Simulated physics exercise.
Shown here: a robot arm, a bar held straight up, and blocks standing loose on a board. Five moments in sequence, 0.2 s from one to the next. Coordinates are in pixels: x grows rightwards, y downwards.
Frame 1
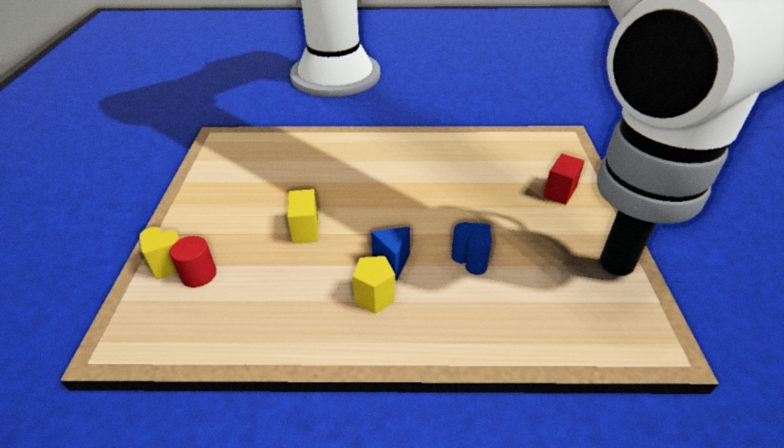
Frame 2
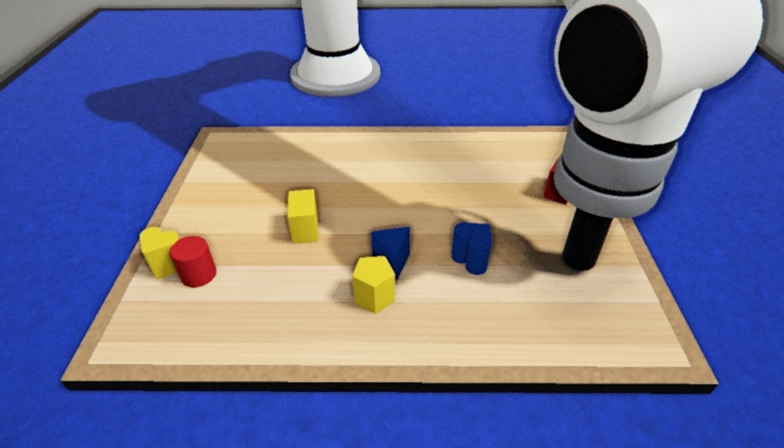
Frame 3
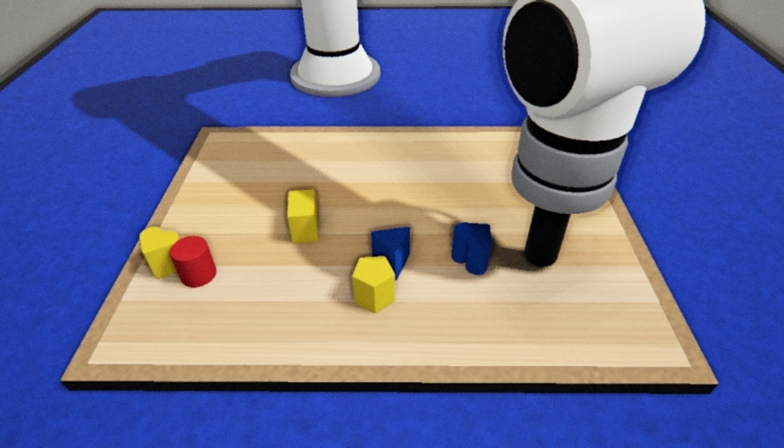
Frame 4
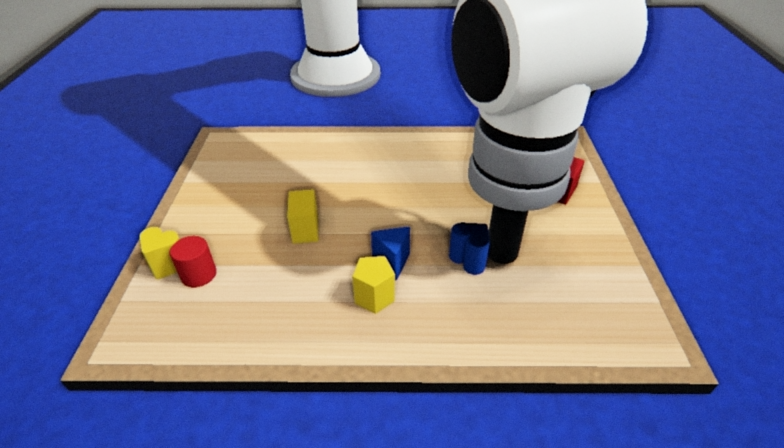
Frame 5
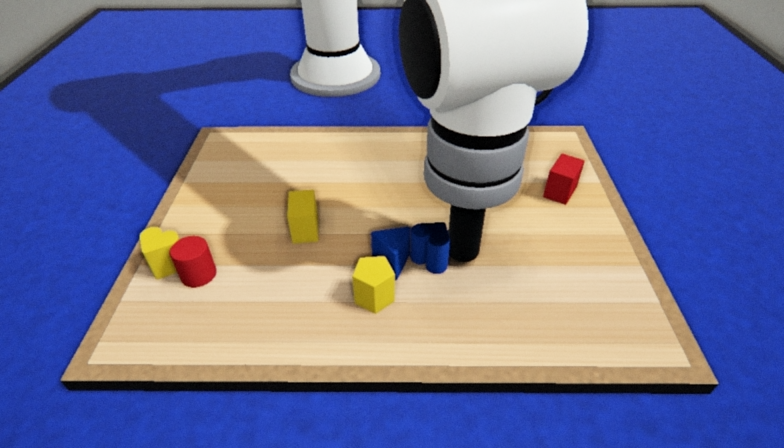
A white and grey robot arm holds a black bar upright over a pale wooden board on a blue surface, seen from a fixed view in front and above. Yellow blocks and a red cylinder sit left and centre, blue blocks near the middle, a red block at upper right. The bar slides left, meets the blue heart-shaped block and pushes it beside the blue triangle.
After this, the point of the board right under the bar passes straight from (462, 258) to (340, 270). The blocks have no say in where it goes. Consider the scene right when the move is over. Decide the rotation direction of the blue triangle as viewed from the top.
From overhead, anticlockwise.
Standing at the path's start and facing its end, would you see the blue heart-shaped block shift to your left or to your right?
It will end up to the right.
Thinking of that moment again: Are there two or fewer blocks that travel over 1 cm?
Yes, I think so.
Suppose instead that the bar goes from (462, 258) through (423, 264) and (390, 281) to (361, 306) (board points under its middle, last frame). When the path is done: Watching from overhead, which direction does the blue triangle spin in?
From above, the turn goes anticlockwise.
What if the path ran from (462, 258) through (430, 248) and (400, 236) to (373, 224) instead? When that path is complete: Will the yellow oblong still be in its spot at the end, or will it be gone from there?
That block stays.
What follows on the original path. One third of the way, bar at (421, 256); blue triangle at (364, 236), turned 50° anticlockwise; blue heart-shaped block at (390, 229), turned 20° clockwise.
Two thirds of the way, bar at (381, 259); blue triangle at (326, 237), turned 45° anticlockwise; blue heart-shaped block at (352, 228), turned 25° clockwise.
At the end, bar at (340, 264); yellow pentagon unmoved; blue triangle at (297, 236), turned 55° anticlockwise; blue heart-shaped block at (325, 222), turned 60° clockwise.
